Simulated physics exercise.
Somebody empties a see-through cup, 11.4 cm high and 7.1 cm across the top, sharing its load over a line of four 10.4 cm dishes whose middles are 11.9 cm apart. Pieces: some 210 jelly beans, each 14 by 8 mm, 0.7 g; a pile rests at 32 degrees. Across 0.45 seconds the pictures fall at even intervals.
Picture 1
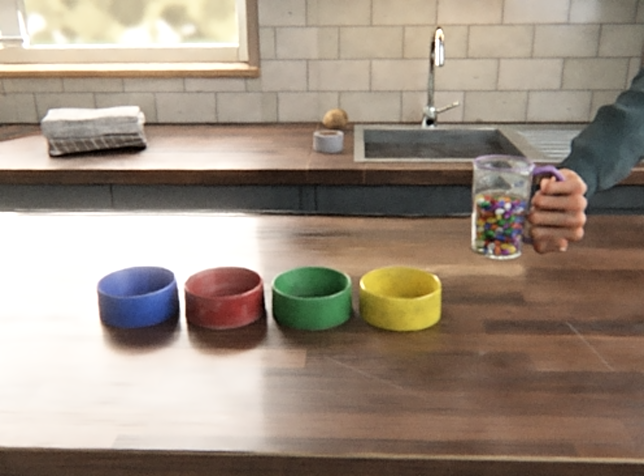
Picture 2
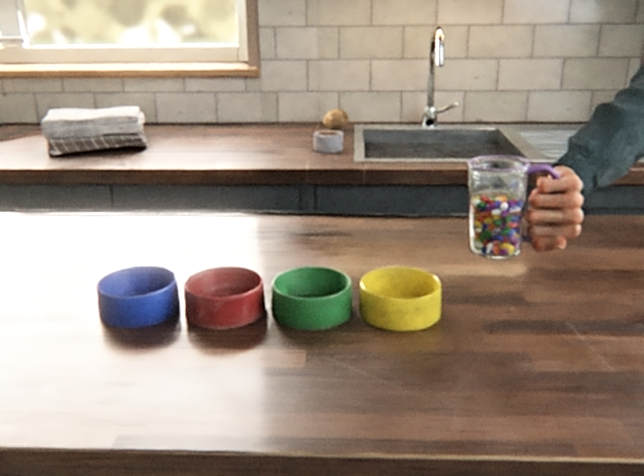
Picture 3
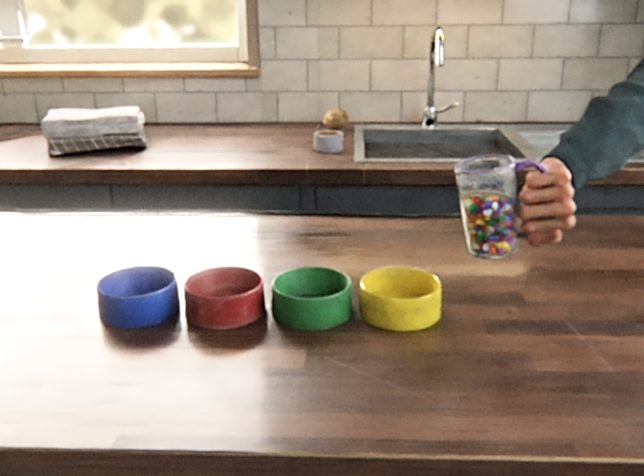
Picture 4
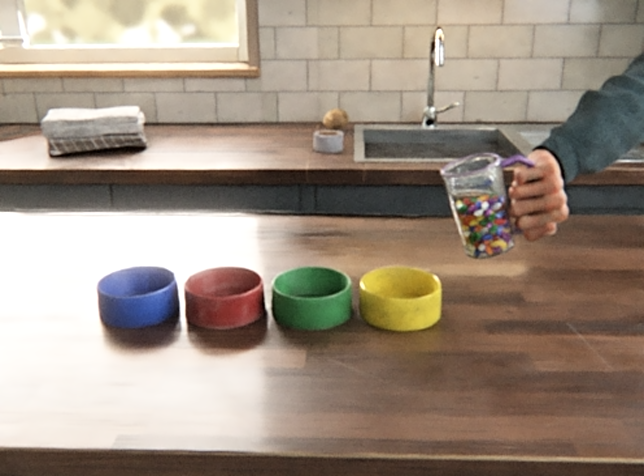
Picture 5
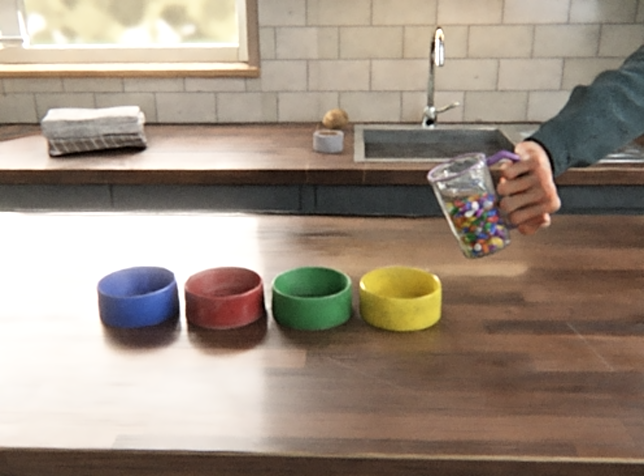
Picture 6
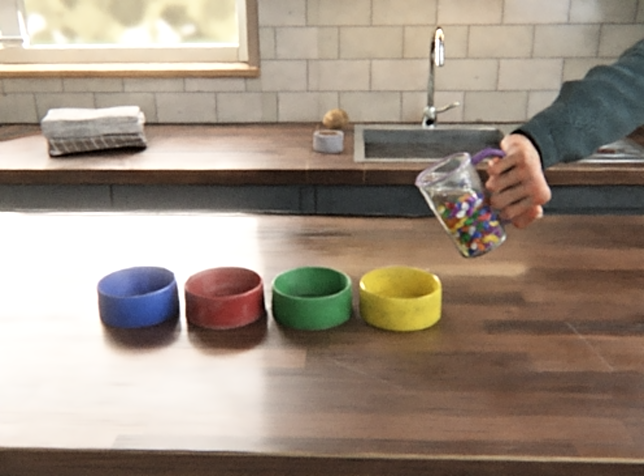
At the start, a hand at the right holds a clear cup of colorful pieces upright above a wooden counter, where blue, red, green and yellow dishes sit in a row. The hand then gradually tilts the cup leftward while moving it slightly left, and the pieces shift inside it.
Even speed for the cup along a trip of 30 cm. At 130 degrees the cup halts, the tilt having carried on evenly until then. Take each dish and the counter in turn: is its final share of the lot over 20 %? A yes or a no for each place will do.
Red - no; blue - no; green - yes; yellow - no; counter - no.
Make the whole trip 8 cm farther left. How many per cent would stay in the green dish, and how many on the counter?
Then the green dish would get 0 and the counter 0.
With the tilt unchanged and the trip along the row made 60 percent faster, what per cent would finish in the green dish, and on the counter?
Green 0, counter 0.
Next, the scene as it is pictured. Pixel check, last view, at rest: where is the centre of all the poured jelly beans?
After settling, the middle sits near (300, 299).
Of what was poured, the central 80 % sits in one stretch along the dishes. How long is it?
I'd put it near 6 cm.
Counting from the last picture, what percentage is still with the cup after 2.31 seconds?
Close to 0 per cent of the load, I'd guess.
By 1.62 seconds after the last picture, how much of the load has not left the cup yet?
My estimate is about 0 per cent.
Then, 0.97 s after the last picture, tilt 106 degrees; cup holds 100 %.
Then, 1.62 s after the last picture, tilt 130 degrees; cup holds 0 %, green 90 %.
Then, 2.31 s after the last picture, tilt 130 degrees; cup holds 0 %, green 90 %.
In the end, red 0 %, blue 0 %, green 90 %, yellow 0 %, counter 10 %.
